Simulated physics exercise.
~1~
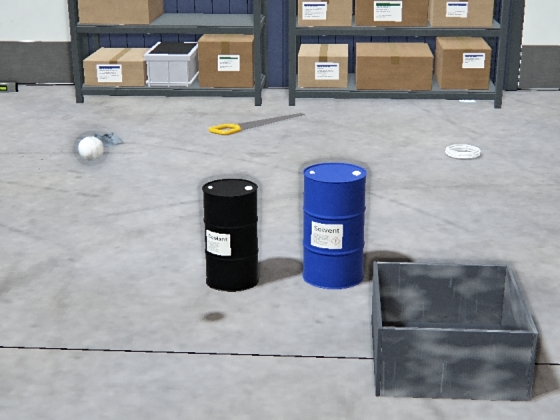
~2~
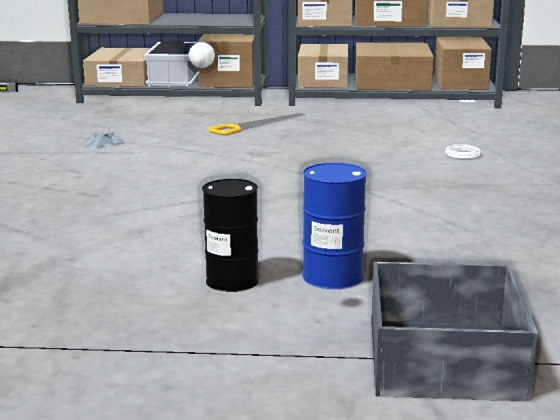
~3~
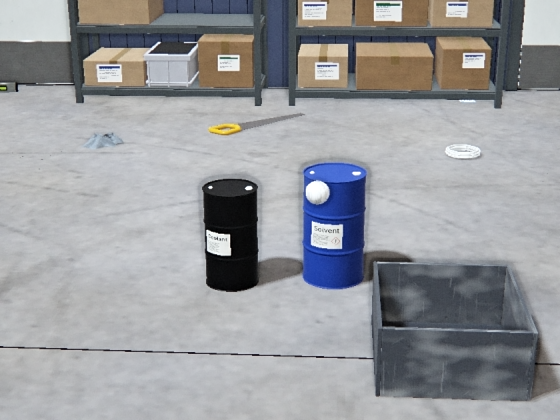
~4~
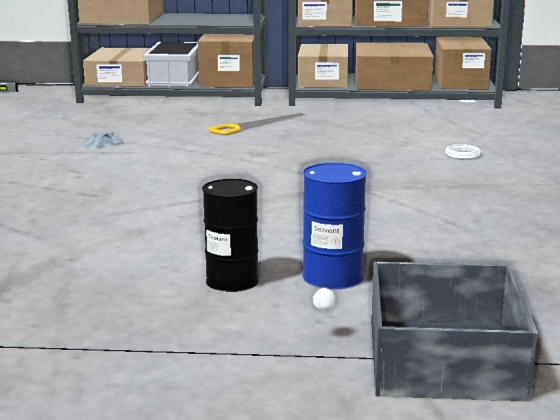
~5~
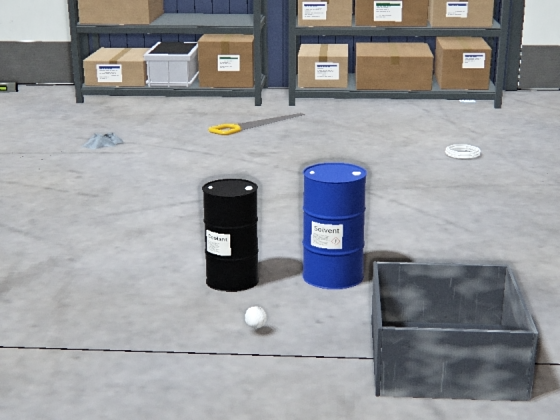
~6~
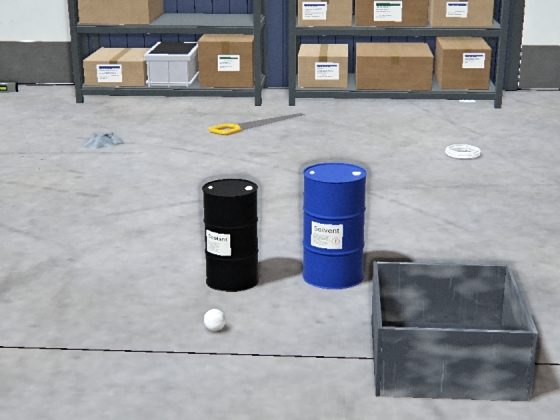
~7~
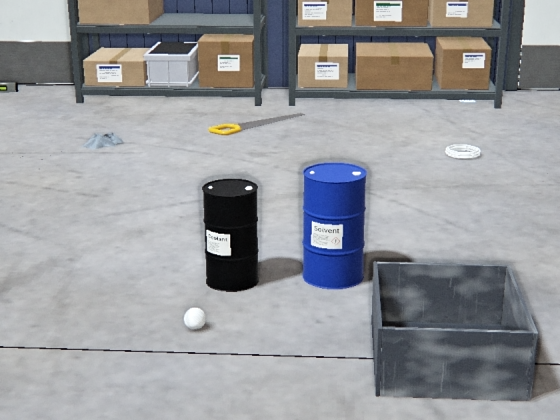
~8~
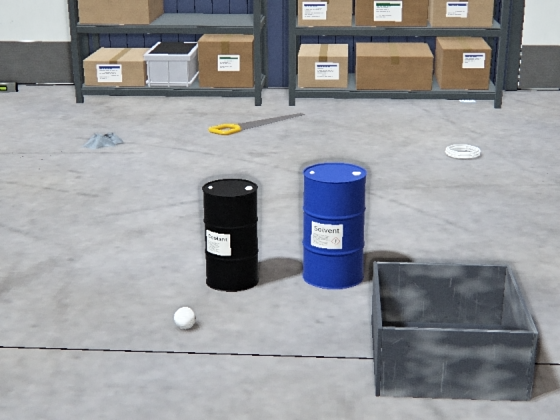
White onion flying across a warehouse floor past black and blue canisters, dropping short of an open box and rolling left outside it.
